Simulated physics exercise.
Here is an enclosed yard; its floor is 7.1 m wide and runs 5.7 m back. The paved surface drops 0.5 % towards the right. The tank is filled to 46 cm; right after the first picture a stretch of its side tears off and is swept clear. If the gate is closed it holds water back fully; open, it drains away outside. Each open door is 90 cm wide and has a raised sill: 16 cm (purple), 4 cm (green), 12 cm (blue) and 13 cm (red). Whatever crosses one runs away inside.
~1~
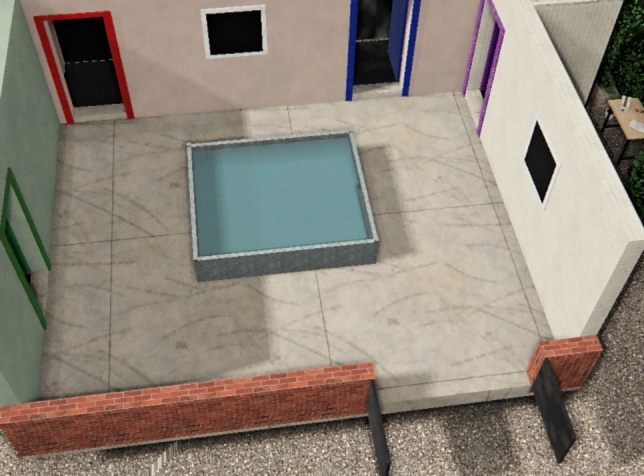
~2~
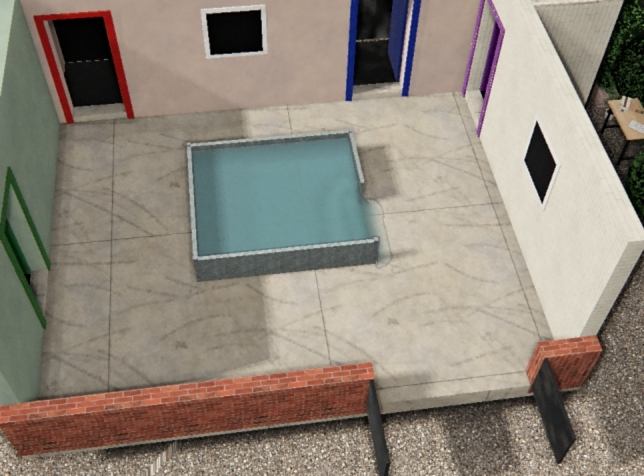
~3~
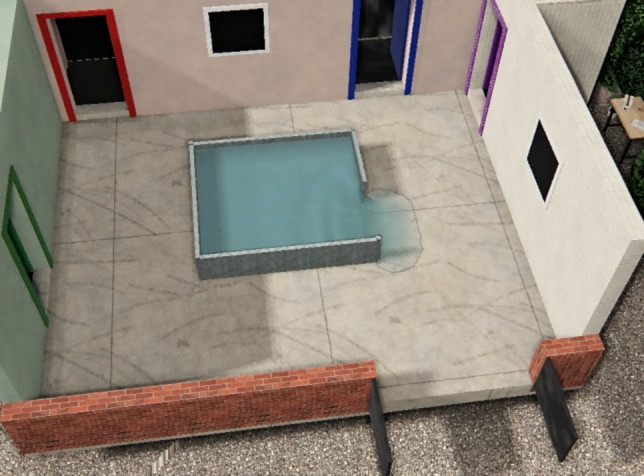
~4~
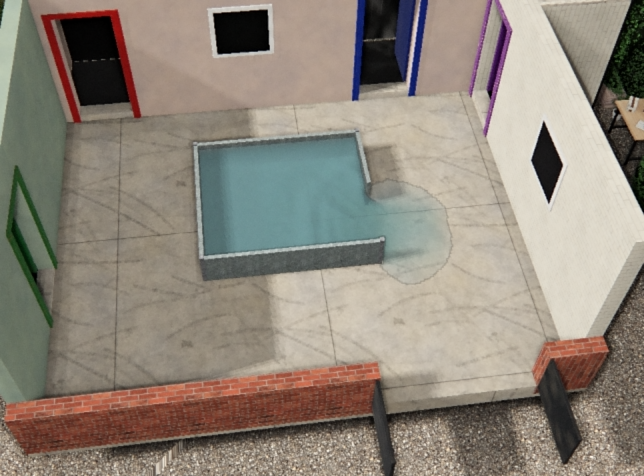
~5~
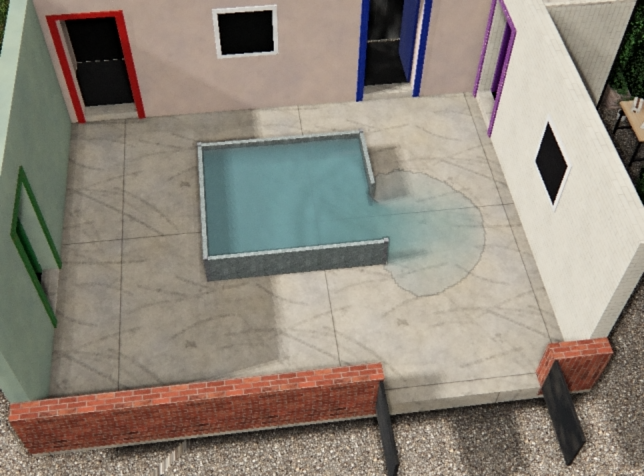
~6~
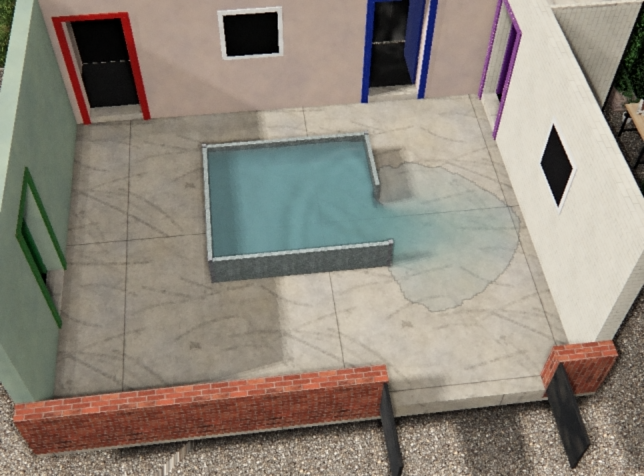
Water pouring through a gap in the right side of a raised tank, spreading rightward across a paved, walled yard.
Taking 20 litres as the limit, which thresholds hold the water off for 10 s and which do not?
Door by door: At the purple door it keeps below the limit; at the green door it keeps below the limit; at the blue door it does not reach the limit; at the red door it keeps below the limit.
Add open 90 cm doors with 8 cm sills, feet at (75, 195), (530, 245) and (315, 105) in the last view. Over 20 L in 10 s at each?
In turn: Below, above, under.
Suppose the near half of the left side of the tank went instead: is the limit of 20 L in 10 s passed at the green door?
Then: Green above.
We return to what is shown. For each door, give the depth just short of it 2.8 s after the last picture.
In cm: Purple 13, green 0, blue 10, red 0.
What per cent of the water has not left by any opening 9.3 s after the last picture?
About 78 per cent.
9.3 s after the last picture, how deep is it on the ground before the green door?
Some 2.5 cm.
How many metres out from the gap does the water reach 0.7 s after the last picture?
About 2.8 m.
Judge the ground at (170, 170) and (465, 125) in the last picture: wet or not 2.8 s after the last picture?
In turn: Dry, under water.
Then, 0.7 s after the last picture water covers 20 % of the floor and is deepest (30 cm) near (389, 249); purple door not reached, green door not reached, blue door not reached, red door not reached.
Then, 1.5 s after the last picture water covers 25 % of the floor and is deepest (38 cm) near (574, 370); purple door 5 cm at the sill, 0 L in, green door not reached, blue door not reached, red door not reached.
Then, 2.8 s after the last picture water covers 30 % of the floor and is deepest (28 cm) near (574, 370); purple door 13 cm at the sill, 0 L in, green door not reached, blue door 10 cm at the sill, 0 L in, red door not reached.
Then, 5.3 s after the last picture water covers 60 % of the floor and is deepest (18 cm) near (526, 237); purple door 13 cm at the sill, 5 L in, green door not reached, blue door 9 cm at the sill, 0 L in, red door not reached.
Then, 9.3 s after the last picture water covers 90 % of the floor and is deepest (11 cm) near (536, 265); purple door 9 cm at the sill, 5 L in, green door 3 cm at the sill, 0 L in, blue door 7 cm at the sill, 0 L in, red door 7 cm at the sill, 0 L in.
